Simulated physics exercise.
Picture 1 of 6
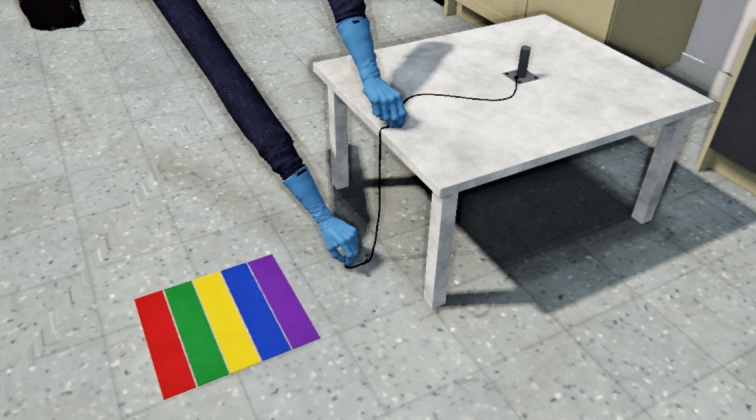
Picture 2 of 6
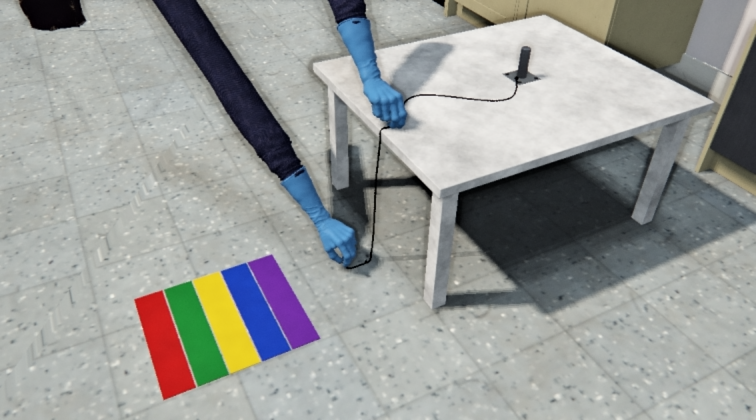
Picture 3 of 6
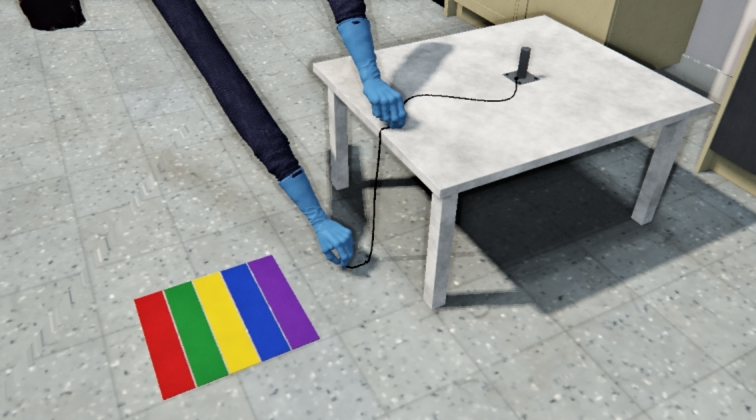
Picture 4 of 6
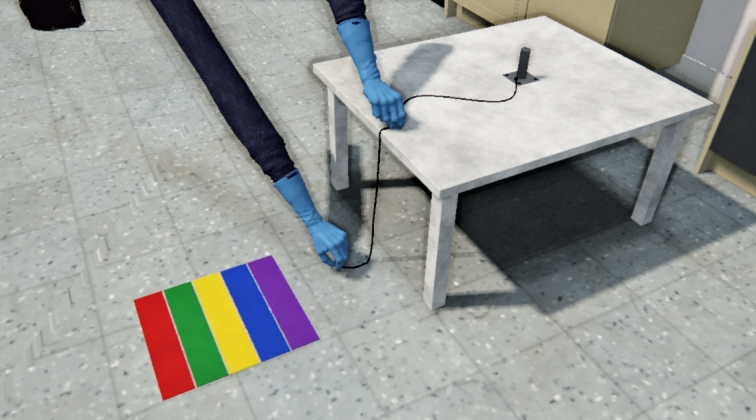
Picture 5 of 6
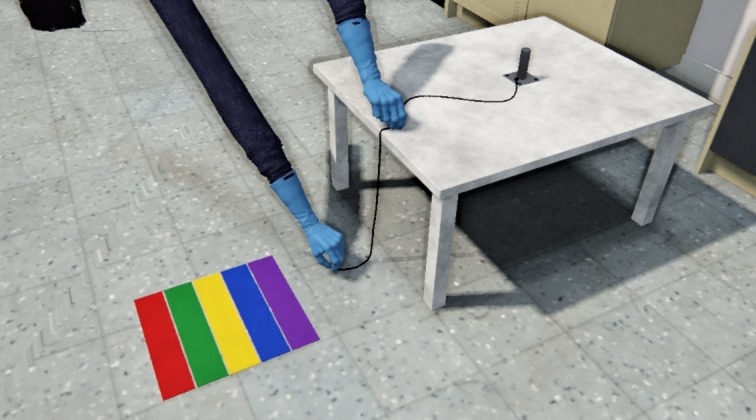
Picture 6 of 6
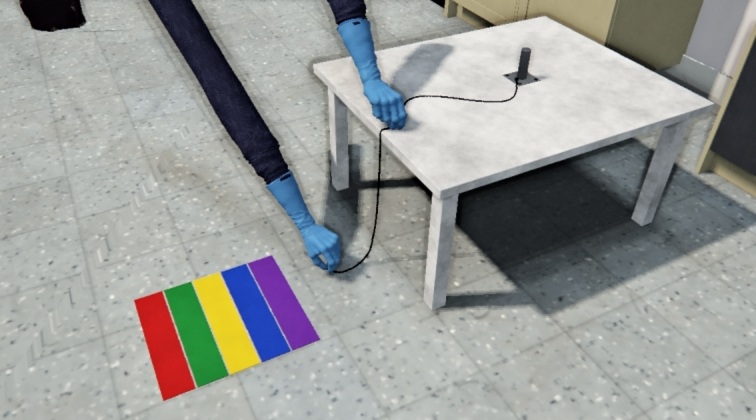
The footage shows one gloved hand pinching a dark cord at the edge of a pale table while the other, holding its end near the floor, moves it slightly left, closer to five coloured strips.
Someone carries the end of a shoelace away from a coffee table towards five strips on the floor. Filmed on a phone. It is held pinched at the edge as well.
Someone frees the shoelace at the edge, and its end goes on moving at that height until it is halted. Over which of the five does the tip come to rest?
Over the green one.
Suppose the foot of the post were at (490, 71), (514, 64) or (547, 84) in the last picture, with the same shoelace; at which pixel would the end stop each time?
Try by try, around (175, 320), (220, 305) and (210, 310).
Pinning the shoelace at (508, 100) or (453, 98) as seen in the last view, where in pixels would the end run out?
I'd put it around (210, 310) the first time and around (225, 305) the second.
Soon after, end near (258, 293); over blue.
After that, end near (217, 307); over yellow.
At the stop, end near (191, 316); over green. The end stops over the green strip.
